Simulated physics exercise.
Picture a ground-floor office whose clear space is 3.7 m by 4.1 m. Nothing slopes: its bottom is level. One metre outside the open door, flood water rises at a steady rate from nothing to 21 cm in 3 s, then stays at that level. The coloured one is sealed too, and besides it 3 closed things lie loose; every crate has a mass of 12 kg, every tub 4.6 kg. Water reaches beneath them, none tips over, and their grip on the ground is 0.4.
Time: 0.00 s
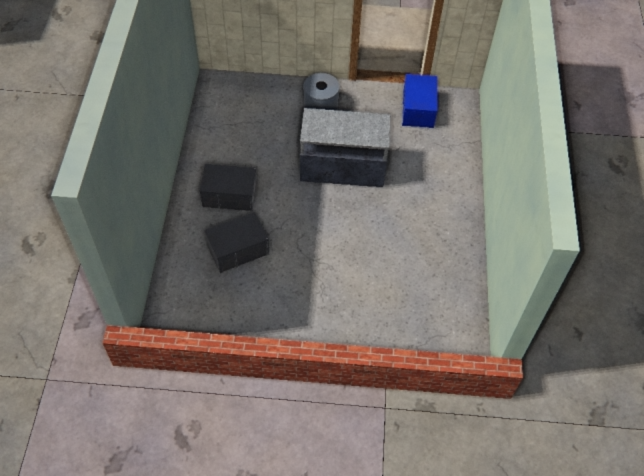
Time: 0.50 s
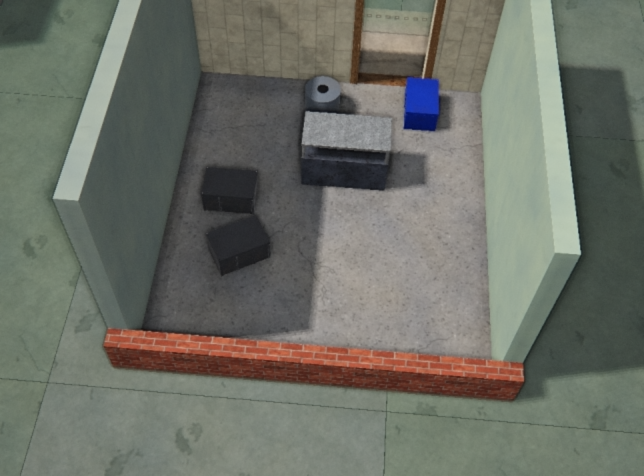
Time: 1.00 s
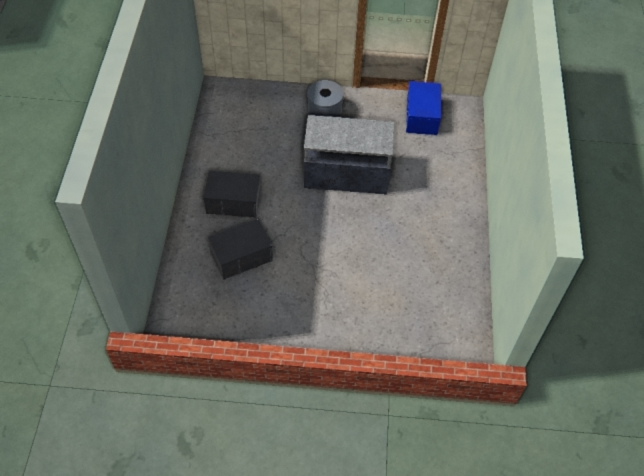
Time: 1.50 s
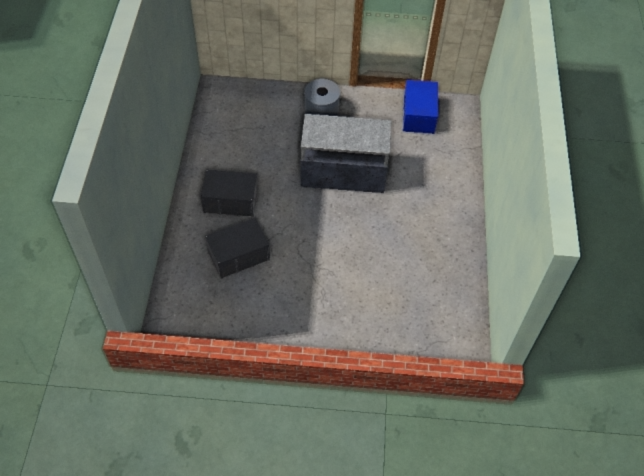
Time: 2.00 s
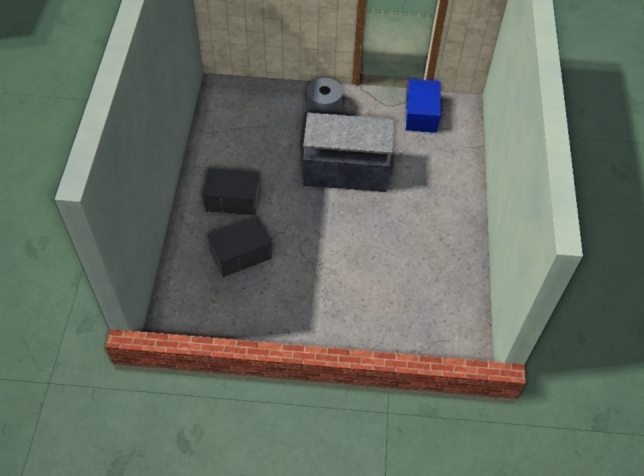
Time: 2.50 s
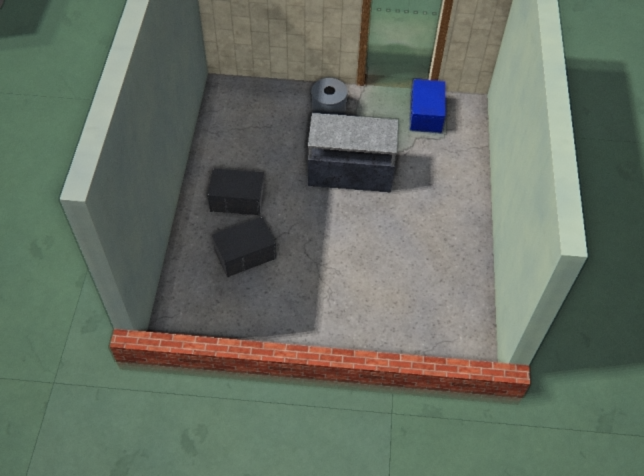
In this clip, greenish water covers the paving around a small roofless room, then a thin sheet creeps through the back doorway onto the floor near a blue crate, while the crate and the grey and dark objects stay still.
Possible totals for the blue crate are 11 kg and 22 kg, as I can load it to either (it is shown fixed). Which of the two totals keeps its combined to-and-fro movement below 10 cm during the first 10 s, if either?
Neither does.
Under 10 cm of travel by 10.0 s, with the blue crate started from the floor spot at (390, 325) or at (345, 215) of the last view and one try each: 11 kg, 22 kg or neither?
The first try gives failure with both; the second gives success with both.
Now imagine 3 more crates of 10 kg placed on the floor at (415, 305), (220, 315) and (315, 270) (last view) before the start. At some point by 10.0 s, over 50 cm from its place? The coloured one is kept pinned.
In that order: Short of it, less, under.
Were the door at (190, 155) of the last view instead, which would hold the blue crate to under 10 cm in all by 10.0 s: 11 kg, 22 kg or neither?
Lab note: Both masses insufficient.
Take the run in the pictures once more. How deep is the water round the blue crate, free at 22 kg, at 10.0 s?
Close to 7 cm deep.
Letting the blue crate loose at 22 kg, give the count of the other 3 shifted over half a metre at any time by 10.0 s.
The count comes to 1.
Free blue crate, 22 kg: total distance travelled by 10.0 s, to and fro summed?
200 cm or so in all.
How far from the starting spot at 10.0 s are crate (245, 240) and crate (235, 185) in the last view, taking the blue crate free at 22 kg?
In turn: 5 cm, 10 cm.
After 3.5 s the blue crate would be 48 cm from its start with 11 kg and 11 cm from its start with 22 kg; 5 cm of water round it then.
After 4.5 s the blue crate would be 108 cm from its start with 11 kg and 45 cm from its start with 22 kg; 4 cm of water round it then.
After 7.0 s the blue crate would be 322 cm from its start with 11 kg and 77 cm from its start with 22 kg; 7 cm of water round it then.
After 10.0 s the blue crate would be 360 cm from its start with 11 kg and 188 cm from its start with 22 kg; 7 cm of water round it then.
